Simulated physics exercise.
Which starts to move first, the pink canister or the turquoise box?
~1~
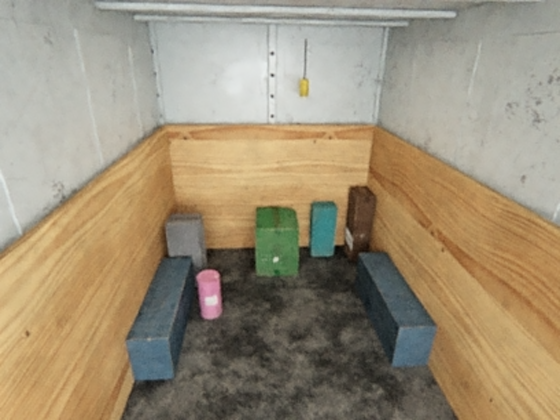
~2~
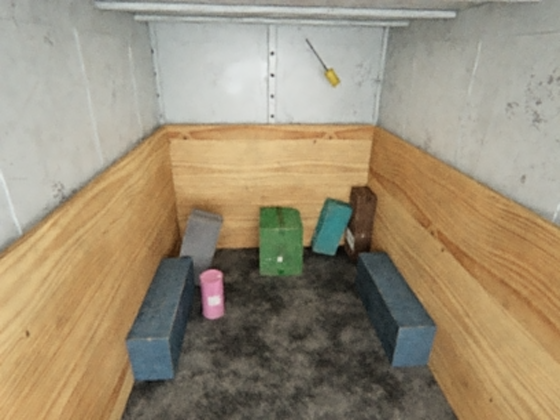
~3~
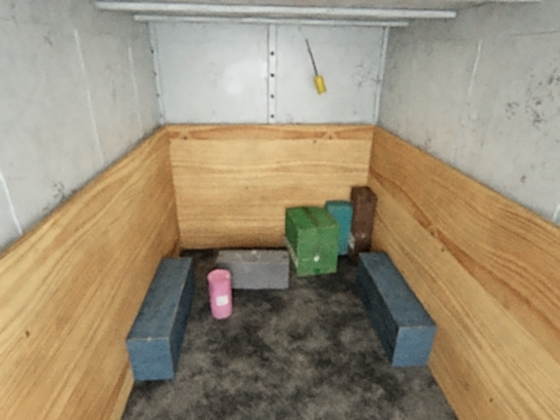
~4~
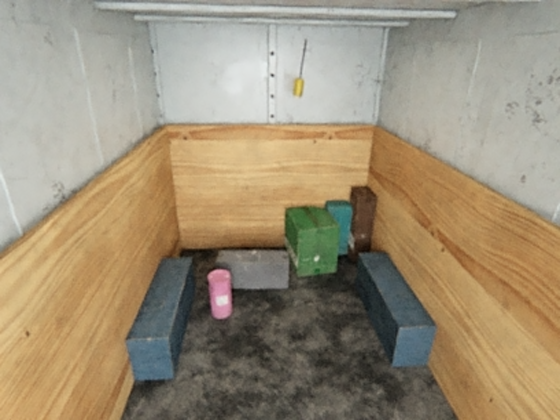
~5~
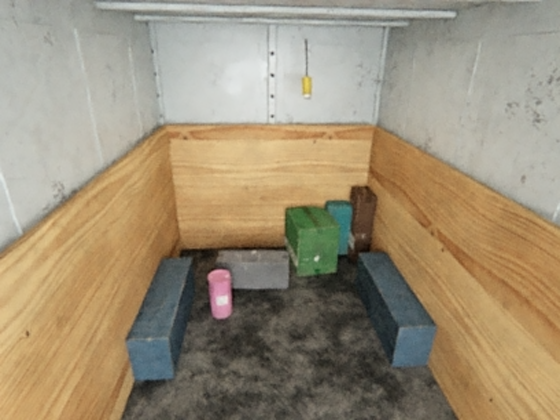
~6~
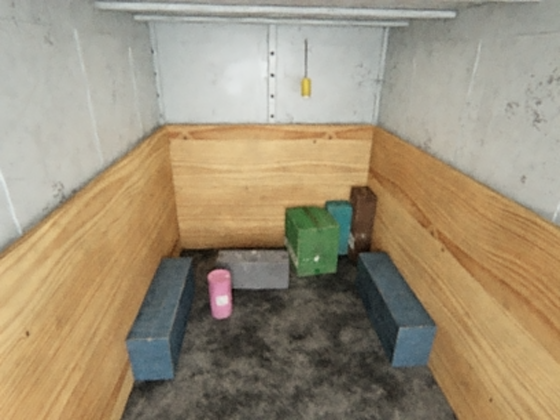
The turquoise box moves first, leaning over to the right while the pink canister still stands in its place. The canister shifts right only after that.
